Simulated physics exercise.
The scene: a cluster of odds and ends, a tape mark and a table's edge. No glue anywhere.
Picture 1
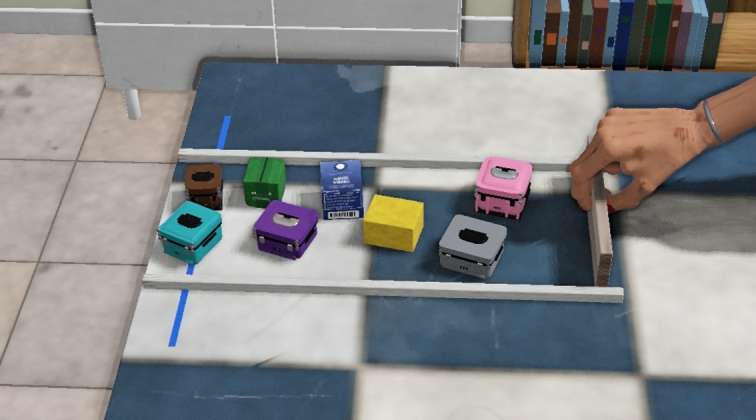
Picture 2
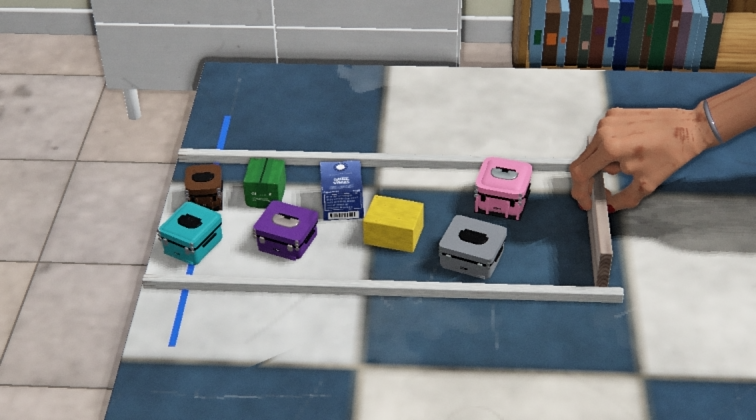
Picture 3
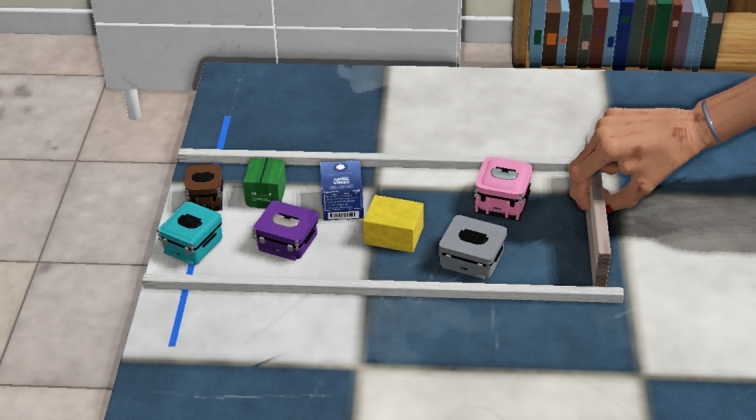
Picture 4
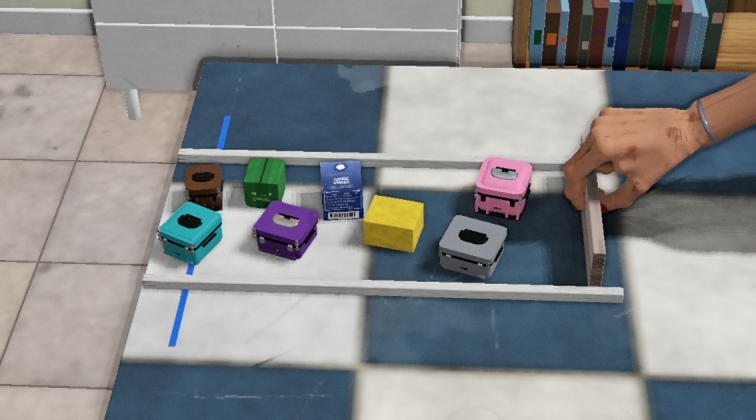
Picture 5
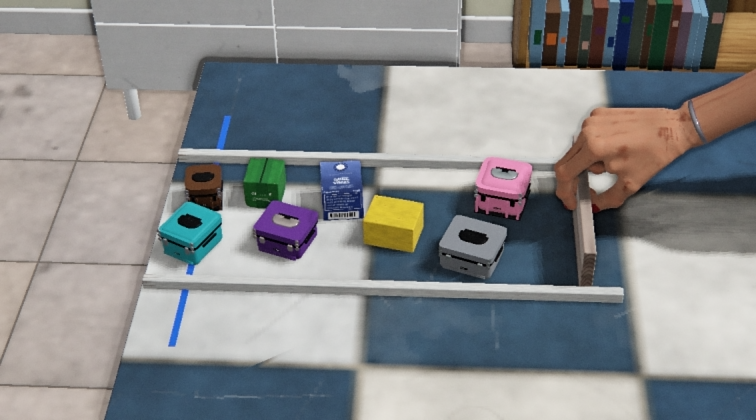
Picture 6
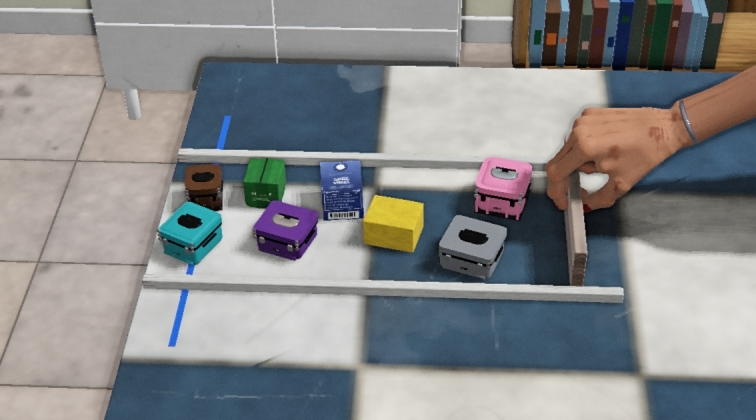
To begin with, a hand holds an upright board at the right end of two white rails on a checkered surface, with colourful cases and blocks lying between them. The hand then slides the board slightly left, toward the pink and grey cases, while all the objects stay still.
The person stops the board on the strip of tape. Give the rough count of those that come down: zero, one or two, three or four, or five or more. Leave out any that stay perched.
In the end the number that fall off is five or more.
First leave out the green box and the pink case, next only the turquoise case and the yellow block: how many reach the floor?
First 3, then 4.
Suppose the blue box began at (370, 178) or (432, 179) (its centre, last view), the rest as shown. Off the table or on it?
In turn it is lost; tumbles off.
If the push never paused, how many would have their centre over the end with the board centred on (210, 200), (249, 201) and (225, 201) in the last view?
The counts: 6, 3 and 5.
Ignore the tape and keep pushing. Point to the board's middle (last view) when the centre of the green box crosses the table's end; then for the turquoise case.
About (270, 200), and (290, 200) for the other.
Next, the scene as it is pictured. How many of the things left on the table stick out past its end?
2 of them.
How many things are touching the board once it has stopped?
In contact: 2.
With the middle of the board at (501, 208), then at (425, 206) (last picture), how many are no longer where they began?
By then 2, and 4.
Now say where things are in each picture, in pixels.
The first frame shows turquoise case (192, 234); brown case (204, 188); green box (265, 183); board (597, 211); tape (203, 220).
The second frame shows brown case (204, 188); pink case (503, 188).
The third frame shows green box (265, 183); board (595, 211).
The fourth frame shows turquoise case (192, 234); yellow block (394, 223).
The fifth frame shows brown case (204, 188); grey case (473, 248).
The sixth frame shows turquoise case (192, 234); brown case (204, 188); green box (265, 183); board (573, 210); tape (203, 220).
Soon after, none off yet; turquoise case at rest near (192, 234); brown case at rest near (204, 188); green box at rest near (265, 183).
At rest, the number that fall off is five or more; fallen, yellow block, blue box, purple case, green box, brown case and turquoise case.
